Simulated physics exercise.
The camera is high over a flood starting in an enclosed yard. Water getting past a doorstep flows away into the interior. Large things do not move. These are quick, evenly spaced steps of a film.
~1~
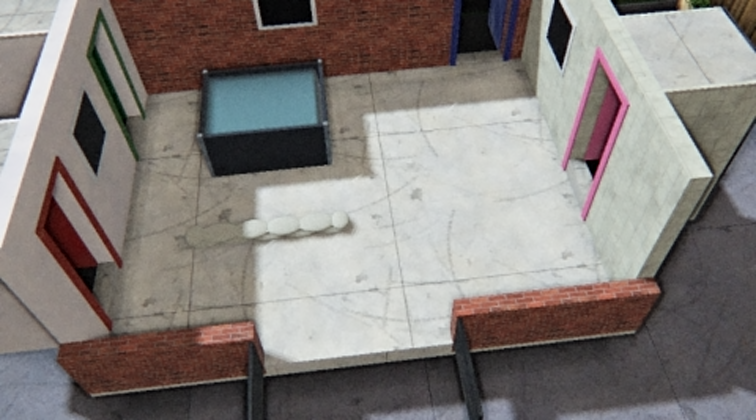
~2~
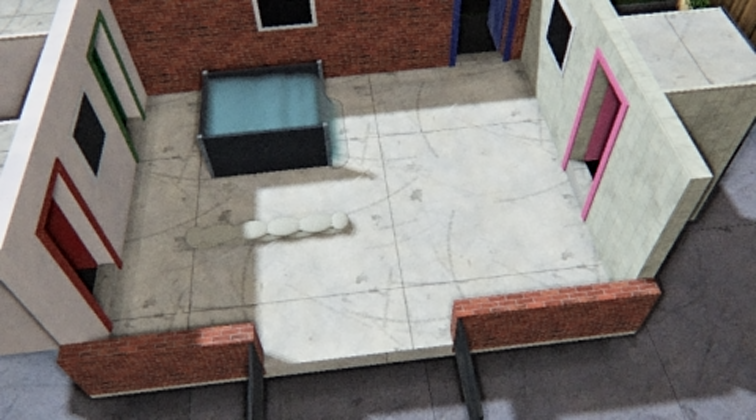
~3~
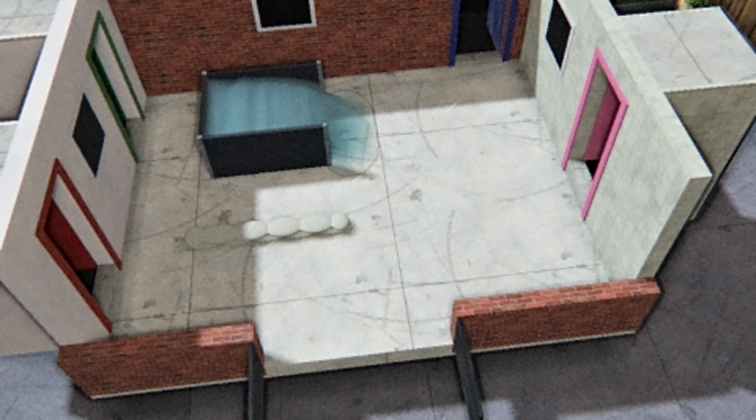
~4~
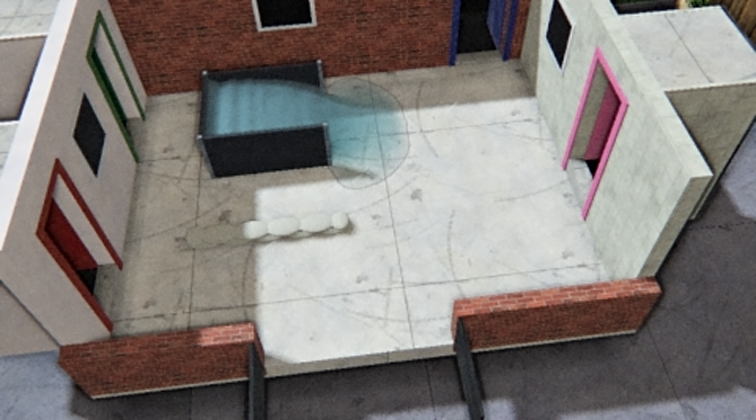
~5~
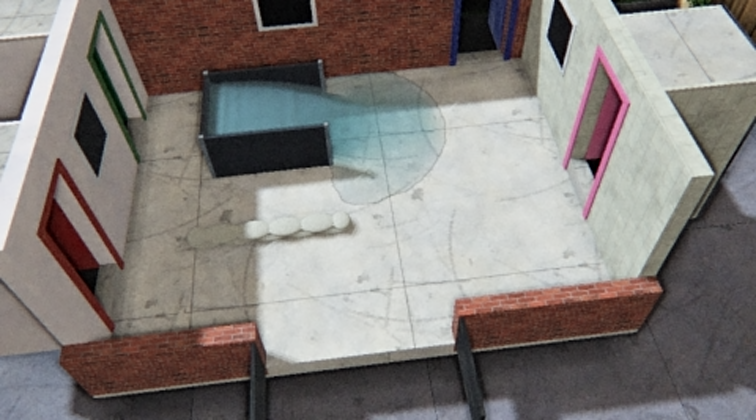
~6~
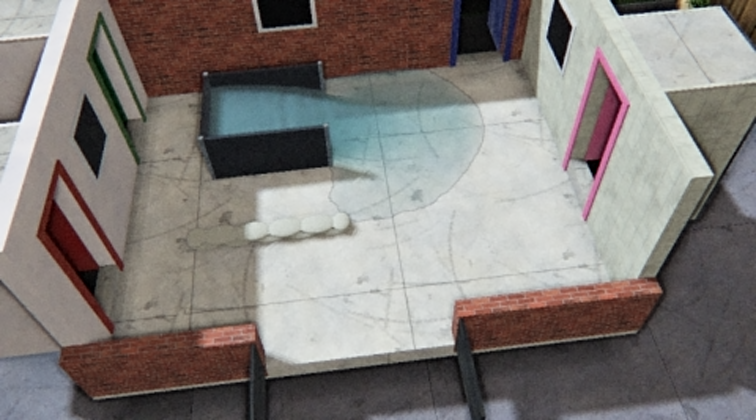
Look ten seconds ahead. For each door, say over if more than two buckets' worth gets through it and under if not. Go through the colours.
As I see it, the blue door will top two buckets; the red door will not top two buckets; the pink door will not top two buckets; the green door will not top two buckets.
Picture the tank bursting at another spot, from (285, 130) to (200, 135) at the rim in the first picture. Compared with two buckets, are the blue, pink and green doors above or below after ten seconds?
Result - blue: Below the limit; pink: Below the limit; green: Below the limit.
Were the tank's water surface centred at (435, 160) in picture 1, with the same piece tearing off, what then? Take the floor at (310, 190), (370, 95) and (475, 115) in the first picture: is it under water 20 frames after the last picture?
One after the other: Untouched, reached, reached.
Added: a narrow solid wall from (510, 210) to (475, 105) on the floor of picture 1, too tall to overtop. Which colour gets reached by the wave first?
Earliest: The blue door.
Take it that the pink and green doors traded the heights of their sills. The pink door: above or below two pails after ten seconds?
The pink one exceeds the limit.
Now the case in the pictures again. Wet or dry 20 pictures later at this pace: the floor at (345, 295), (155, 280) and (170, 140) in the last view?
Result, in that order: Not wetted / not wetted / not wetted.
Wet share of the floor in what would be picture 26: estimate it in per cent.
Around 45 percent of it.
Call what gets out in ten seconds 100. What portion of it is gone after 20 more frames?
I'd estimate close to 25 per cent.
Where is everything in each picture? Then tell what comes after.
The first picture shows the tank at (264, 101) is whole and still.
In the second picture, water pours out at (324, 122) and has run to (334, 167).
In the third picture, water pours out at (324, 123) and has run to (359, 170).
In the fourth picture, the front is at (399, 160), out from the gap at (324, 124).
In the fifth picture, water pours out at (325, 124) and has run to (441, 131).
In the sixth picture, water pours out at (325, 126) and has run to (479, 131).
A moment on, water covers 40 % of the floor; the blue door wet at the sill, nothing in, the red door not reached, the pink door wet at the sill, nothing in, the green door not reached.
Next, water covers 45 % of the floor; the blue door under two buckets in, the red door not reached, the pink door wet at the sill, nothing in, the green door not reached.
Then, water covers 45 % of the floor; the blue door far over two buckets in, the red door not reached, the pink door wet at the sill, nothing in, the green door not reached.
Later, water covers 75 % of the floor; the blue door far over two buckets in, the red door not reached, the pink door wet at the sill, nothing in, the green door not reached.
In the end, water covers 95 % of the floor; the blue door far over two buckets in, the red door wet at the sill, nothing in, the pink door wet at the sill, nothing in, the green door wet at the sill, nothing in.
